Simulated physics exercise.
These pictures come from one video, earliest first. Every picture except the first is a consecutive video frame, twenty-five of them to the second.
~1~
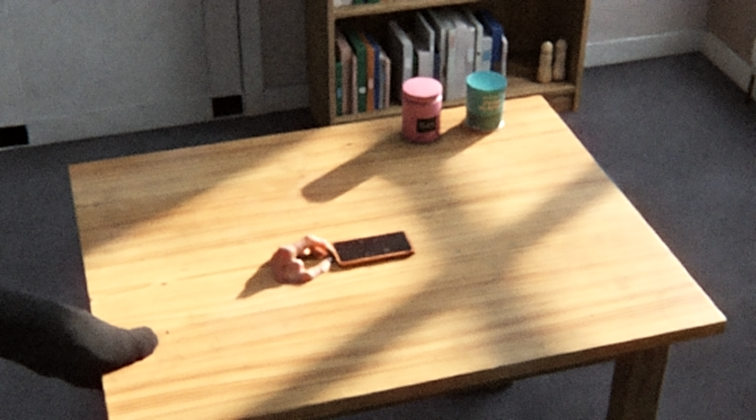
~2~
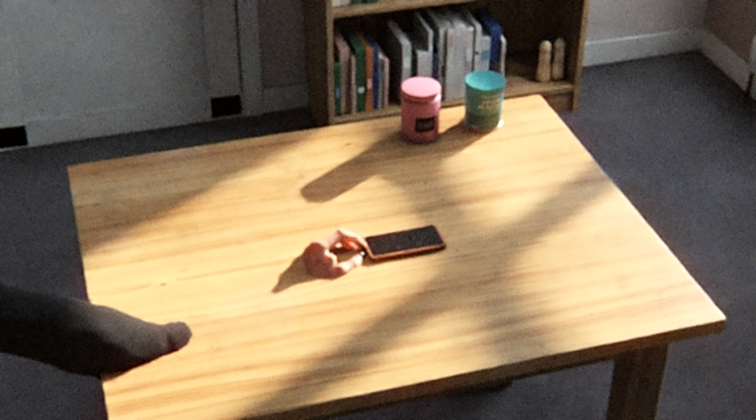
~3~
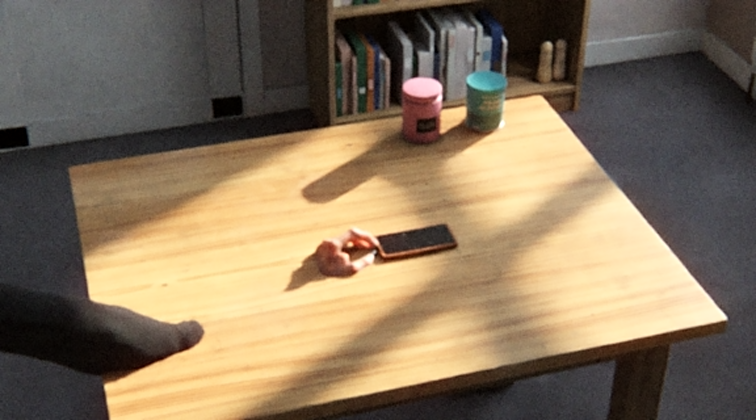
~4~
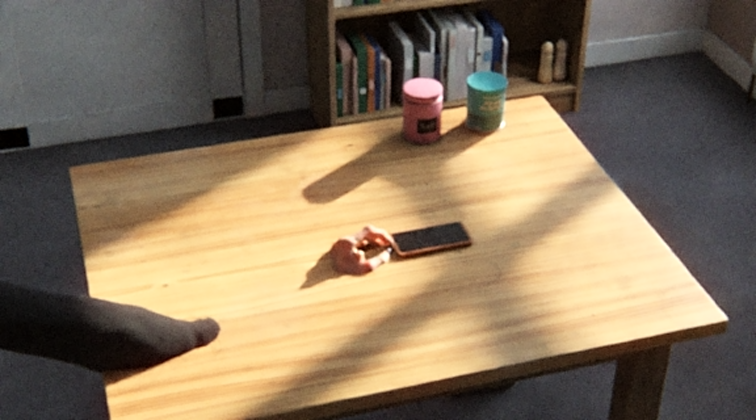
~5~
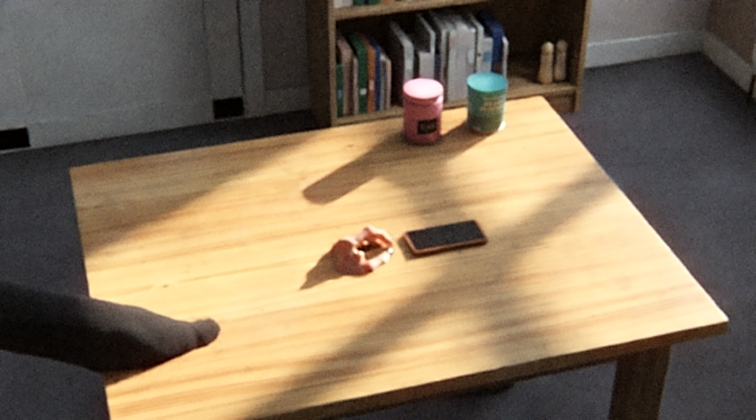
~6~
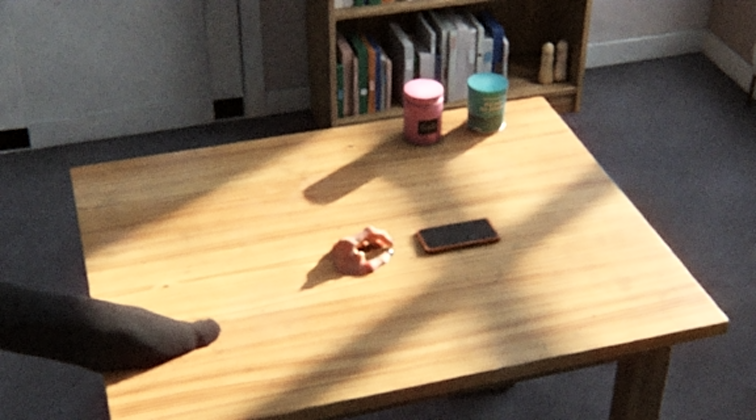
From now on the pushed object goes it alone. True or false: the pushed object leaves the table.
False.
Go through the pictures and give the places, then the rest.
Under the hand; orange phone (373, 248), in the first picture.
Under the hand; orange phone (404, 242), in the second picture.
Under the hand; orange phone (416, 241), in the third picture.
Orange phone (431, 239), in the fourth picture.
Orange phone (445, 237) moved a little, in the fifth picture.
Orange phone (458, 235) moved a little, in the sixth picture.
Then, 0.10 s later than the last frame, orange phone moved a little near (475, 233).
Then, 0.40 s later than the last frame, orange phone moved about its own width near (478, 232).
When it is over, moved from the start, orange phone. End places, in pixels of the last picture, orange phone near (478, 232).
